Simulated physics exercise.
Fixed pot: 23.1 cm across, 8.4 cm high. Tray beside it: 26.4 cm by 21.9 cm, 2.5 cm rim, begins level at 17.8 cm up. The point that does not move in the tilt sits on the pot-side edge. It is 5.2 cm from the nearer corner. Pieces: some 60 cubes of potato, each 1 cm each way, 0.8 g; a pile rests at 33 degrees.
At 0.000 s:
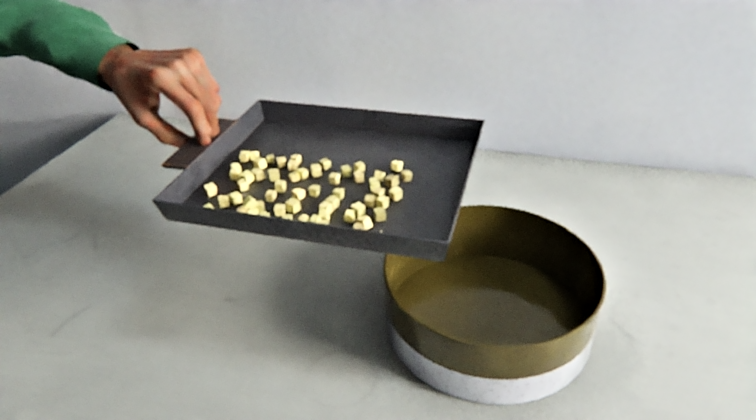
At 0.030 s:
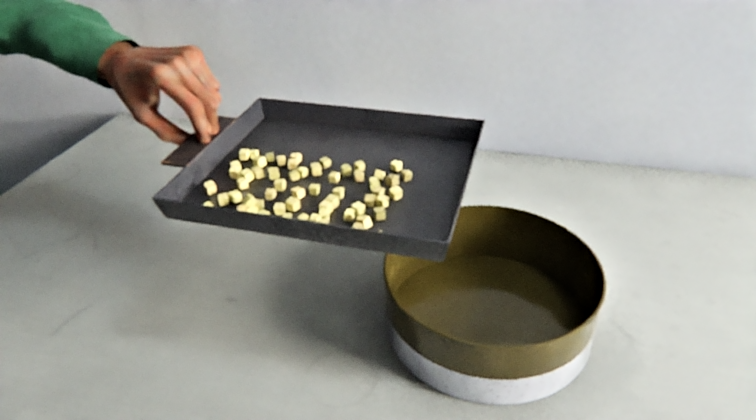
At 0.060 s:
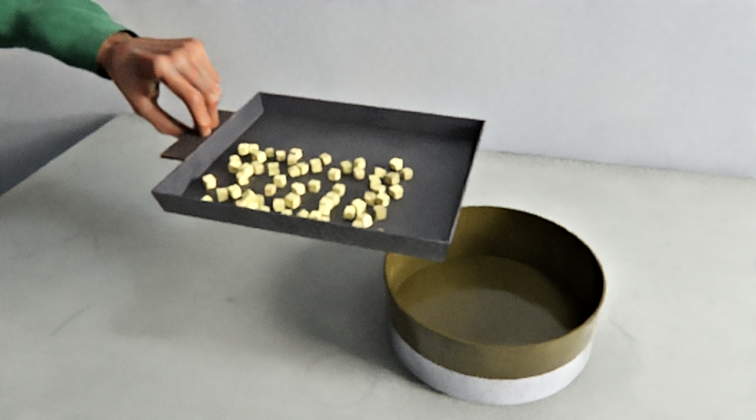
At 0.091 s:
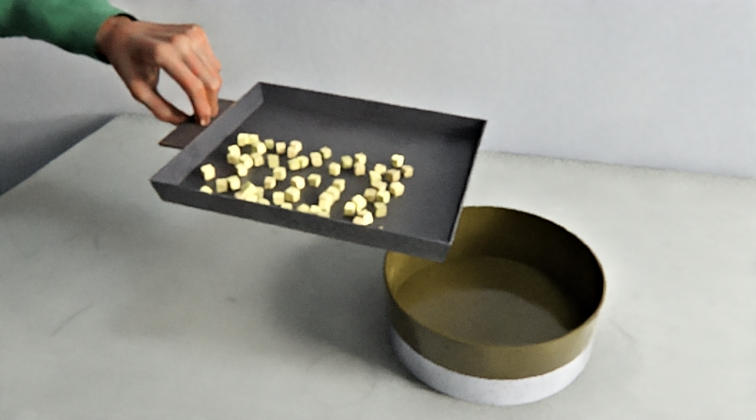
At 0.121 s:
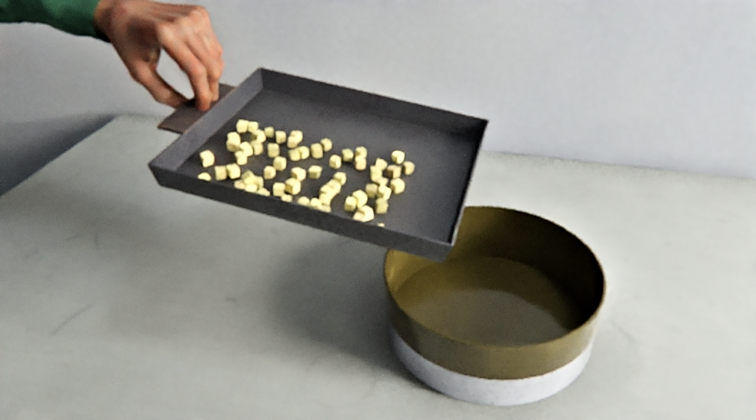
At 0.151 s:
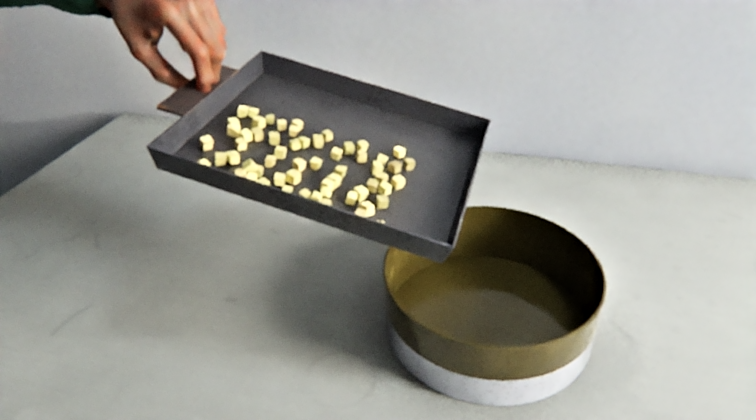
On a pale grey tabletop, a hand in a green sleeve held a dark tray of small yellowish cubes beside a round brown pot, then raised the tray's left side, slanting it down to the right.
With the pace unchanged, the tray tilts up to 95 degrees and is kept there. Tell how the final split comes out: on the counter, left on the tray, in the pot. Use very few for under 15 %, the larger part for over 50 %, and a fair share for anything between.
Counter: A fair share, tray: Very few, pot: The larger part.
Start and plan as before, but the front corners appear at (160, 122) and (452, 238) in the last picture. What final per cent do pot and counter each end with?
That works out as pot 100 and counter 0.
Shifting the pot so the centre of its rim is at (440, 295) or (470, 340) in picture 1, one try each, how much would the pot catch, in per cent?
70 and 85 %.
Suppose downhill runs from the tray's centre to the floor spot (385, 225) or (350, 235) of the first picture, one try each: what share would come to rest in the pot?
Estimate: Some 0 % and some 5 % respectively.
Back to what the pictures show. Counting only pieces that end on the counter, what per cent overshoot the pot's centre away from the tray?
I reckon around 100 per cent.
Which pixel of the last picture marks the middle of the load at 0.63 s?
(478, 223) or thereabouts.
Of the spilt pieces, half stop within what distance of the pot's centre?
That comes to near 28 cm.
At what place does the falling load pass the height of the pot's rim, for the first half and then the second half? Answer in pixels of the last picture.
Early: About (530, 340); late: About (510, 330).
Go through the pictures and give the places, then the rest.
In the first frame, tray tilt 0 degrees, front corners at (161, 198) and (444, 238); middle of the pieces at (315, 191); pot at (492, 265).
In the second frame, tray tilt 1 degrees, front corners at (160, 196) and (444, 238); middle of the pieces at (314, 189).
In the third frame, tray tilt 2 degrees, front corners at (159, 189) and (444, 238); middle of the pieces at (314, 186).
In the fourth frame, tray tilt 5 degrees, front corners at (158, 178) and (446, 239), lowest corner right front; middle of the pieces at (314, 180).
In the fifth frame, tray tilt 9 degrees, front corners at (156, 163) and (447, 240), lowest corner right front; middle of the pieces at (315, 172).
In the sixth frame, tray tilt 13 degrees, front corners at (156, 145) and (449, 241), lowest corner right front; middle of the pieces at (316, 164); pot at (492, 266). The tray's pace is about 140 degrees a second.
After 0.44 s, tilt 54 degrees; the tray holds 100 %, the pot 0 %.
After 0.63 s, tilt 80 degrees; the tray holds 85 %, the pot 0 %.
Then, at 0.94 s, tilt 95 degrees; the tray holds 5 %, the pot 60 %.
At rest (2.2 s), counter 25 %, tray 5 %, pot 70 %.
